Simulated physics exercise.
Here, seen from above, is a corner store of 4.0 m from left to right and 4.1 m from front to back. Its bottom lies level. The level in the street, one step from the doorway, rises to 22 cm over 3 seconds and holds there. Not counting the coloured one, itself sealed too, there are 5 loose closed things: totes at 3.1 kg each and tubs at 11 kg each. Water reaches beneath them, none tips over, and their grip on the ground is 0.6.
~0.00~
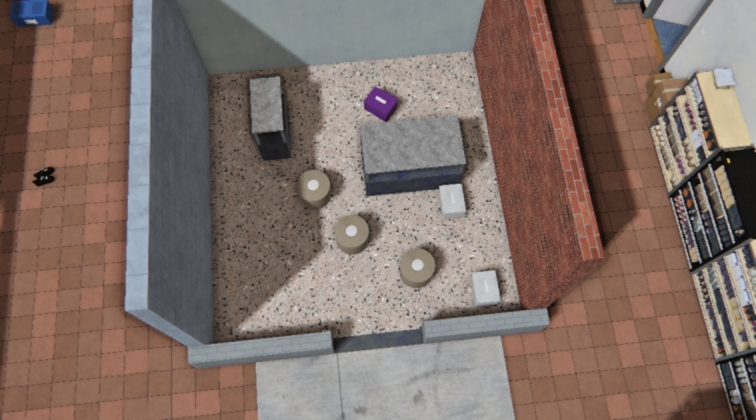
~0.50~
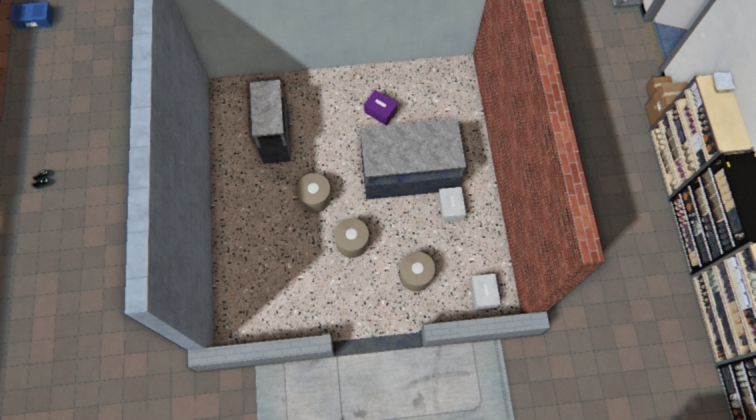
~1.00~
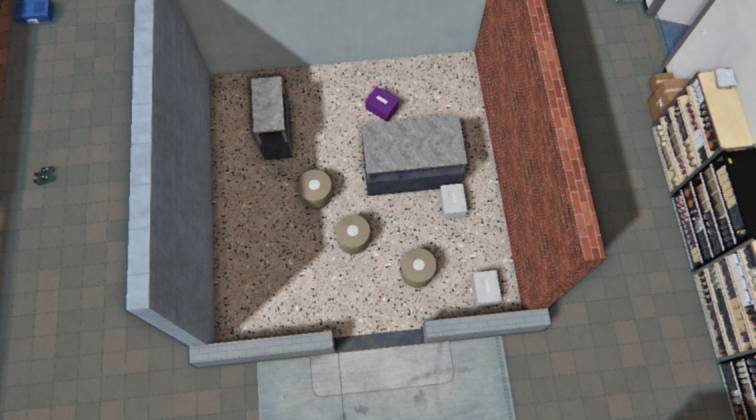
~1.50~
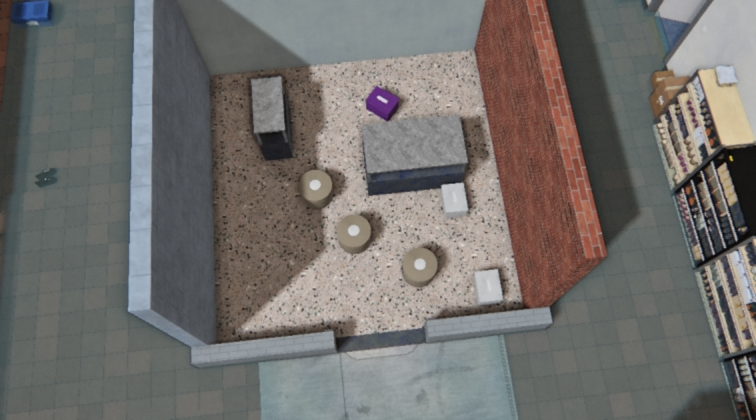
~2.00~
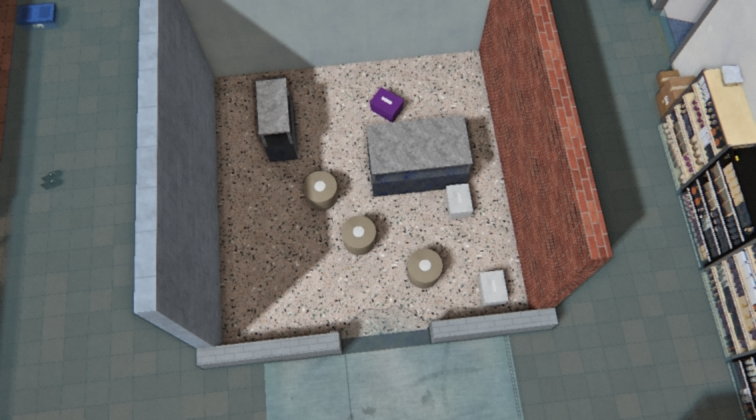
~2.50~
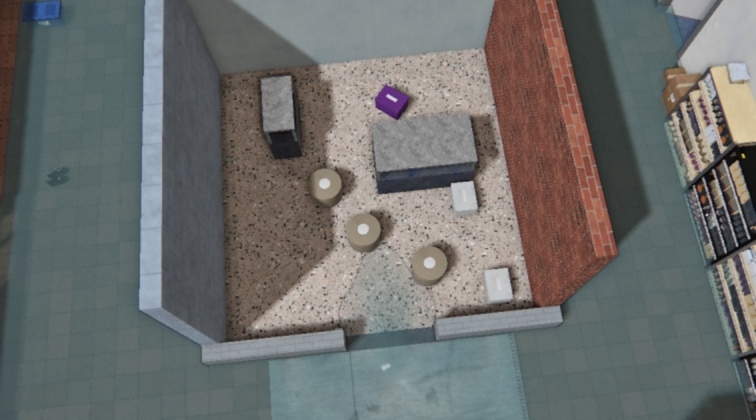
Murky, blue-green water spreads over the reddish paving around a small, roofless corner store, seen from high above, with grey walls and a brick one on the right. Inside, a purple box lies near the back wall by two grey-topped counters, with three round tan tubs and two pale boxes nearer the doorway. The water slips through the doorway and fans thinly across the speckled floor, nothing inside shifts, and the camera drifts slightly left.
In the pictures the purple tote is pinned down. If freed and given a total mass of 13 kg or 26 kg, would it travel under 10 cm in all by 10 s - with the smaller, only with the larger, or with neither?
With the smaller.
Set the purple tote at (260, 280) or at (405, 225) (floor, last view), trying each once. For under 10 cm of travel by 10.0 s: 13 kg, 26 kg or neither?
The first try gives success with both; the second gives success with heavier only.
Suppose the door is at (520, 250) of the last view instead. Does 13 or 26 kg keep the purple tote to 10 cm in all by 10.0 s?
In that case the lower weight is enough.
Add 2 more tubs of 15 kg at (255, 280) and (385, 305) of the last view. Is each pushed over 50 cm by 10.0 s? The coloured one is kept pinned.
In order: Within the mark, above the mark.
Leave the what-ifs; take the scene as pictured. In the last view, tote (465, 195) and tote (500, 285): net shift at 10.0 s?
In turn: 60 cm, 140 cm.
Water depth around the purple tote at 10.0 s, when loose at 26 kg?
7 cm, roughly.
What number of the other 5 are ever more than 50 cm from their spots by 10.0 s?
I make it 5.
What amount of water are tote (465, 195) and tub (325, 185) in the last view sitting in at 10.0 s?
Close to 9 and 9 centimetres.
After 3.5 s the purple tote would be 0 cm from its start with 13 kg and 0 cm from its start with 26 kg; 0 cm of water round it then.
After 4.5 s the purple tote would be 0 cm from its start with 13 kg and 0 cm from its start with 26 kg; 0 cm of water round it then.
After 7.0 s the purple tote would be 0 cm from its start with 13 kg and 0 cm from its start with 26 kg; 3 cm of water round it then.
After 10.0 s the purple tote would be 0 cm from its start with 13 kg and 0 cm from its start with 26 kg; 7 cm of water round it then.
